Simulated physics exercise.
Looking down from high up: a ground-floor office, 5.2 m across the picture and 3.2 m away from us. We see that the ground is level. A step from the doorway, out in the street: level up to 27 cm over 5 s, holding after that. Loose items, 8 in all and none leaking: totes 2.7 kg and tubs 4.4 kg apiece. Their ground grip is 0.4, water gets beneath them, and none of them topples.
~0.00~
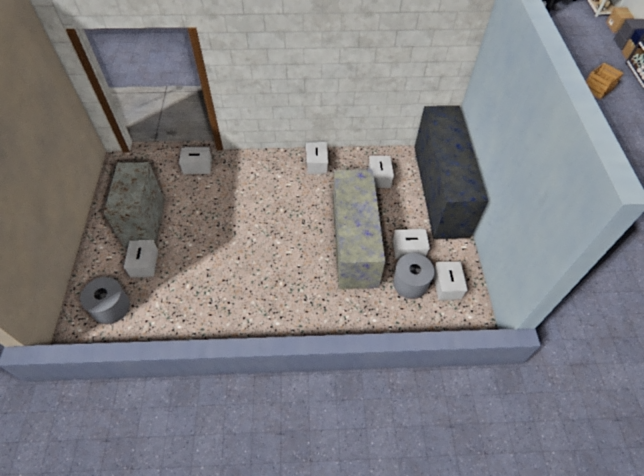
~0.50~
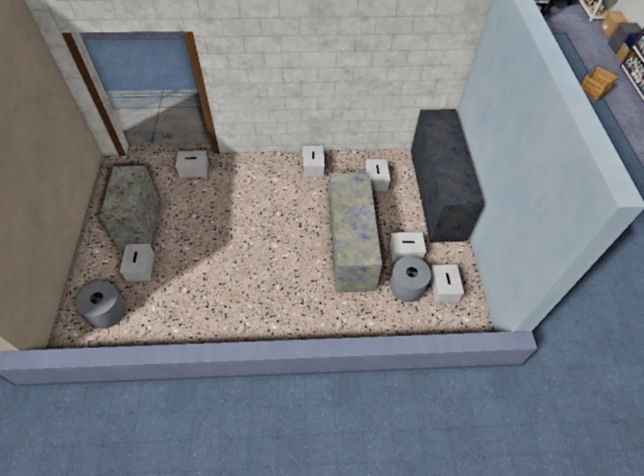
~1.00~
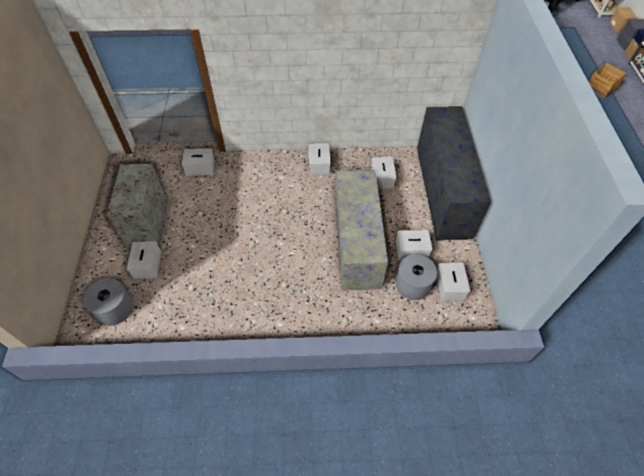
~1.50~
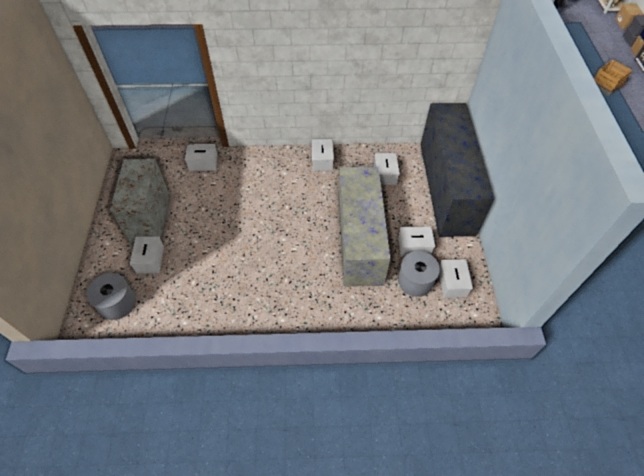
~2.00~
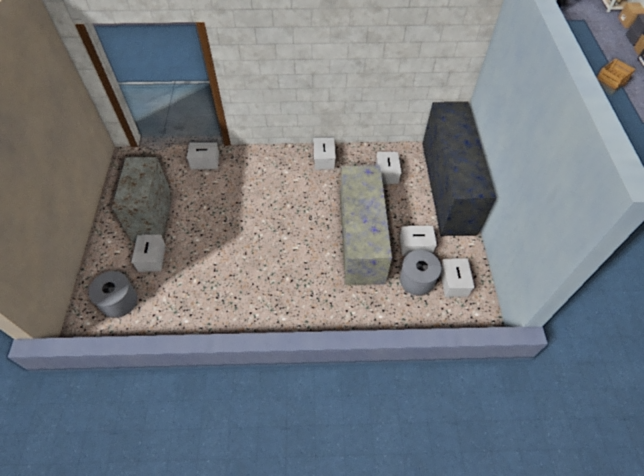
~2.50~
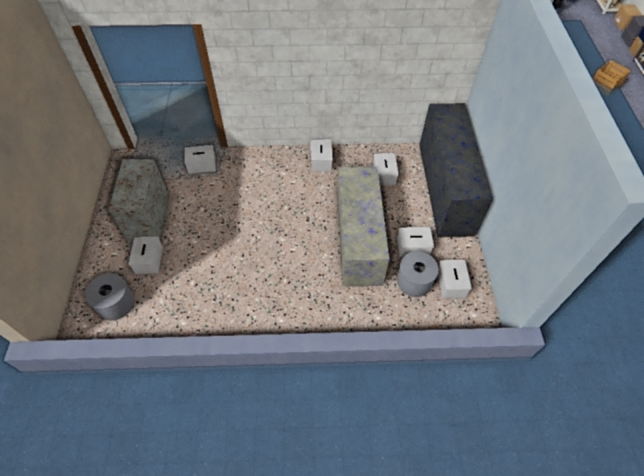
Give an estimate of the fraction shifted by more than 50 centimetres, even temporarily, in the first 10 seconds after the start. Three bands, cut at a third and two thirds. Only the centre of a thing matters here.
Middle band.
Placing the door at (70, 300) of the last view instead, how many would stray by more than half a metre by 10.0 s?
So the tally would be 6.
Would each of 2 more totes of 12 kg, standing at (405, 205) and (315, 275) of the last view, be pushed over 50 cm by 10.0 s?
The first: Not as far. The second: Farther.
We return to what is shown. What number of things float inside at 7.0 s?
Count: 3.
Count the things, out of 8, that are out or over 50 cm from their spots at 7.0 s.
I get 2.
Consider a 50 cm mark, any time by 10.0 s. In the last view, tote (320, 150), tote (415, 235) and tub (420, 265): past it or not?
Within, beyond, within.
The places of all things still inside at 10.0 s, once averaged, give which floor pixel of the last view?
Near (354, 239).
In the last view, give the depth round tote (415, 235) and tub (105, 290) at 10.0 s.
4 and 16 cm.
After 3.5 s 1 of 8 are over 50 cm from their spots; 0 afloat.
After 4.5 s 1 of 8 are over 50 cm from their spots; 0 afloat.
After 7.0 s 2 of 8 are over 50 cm from their spots; 3 afloat.
After 10.0 s 5 of 8 are over 50 cm from their spots, and 5 have been at some point; 6 afloat.
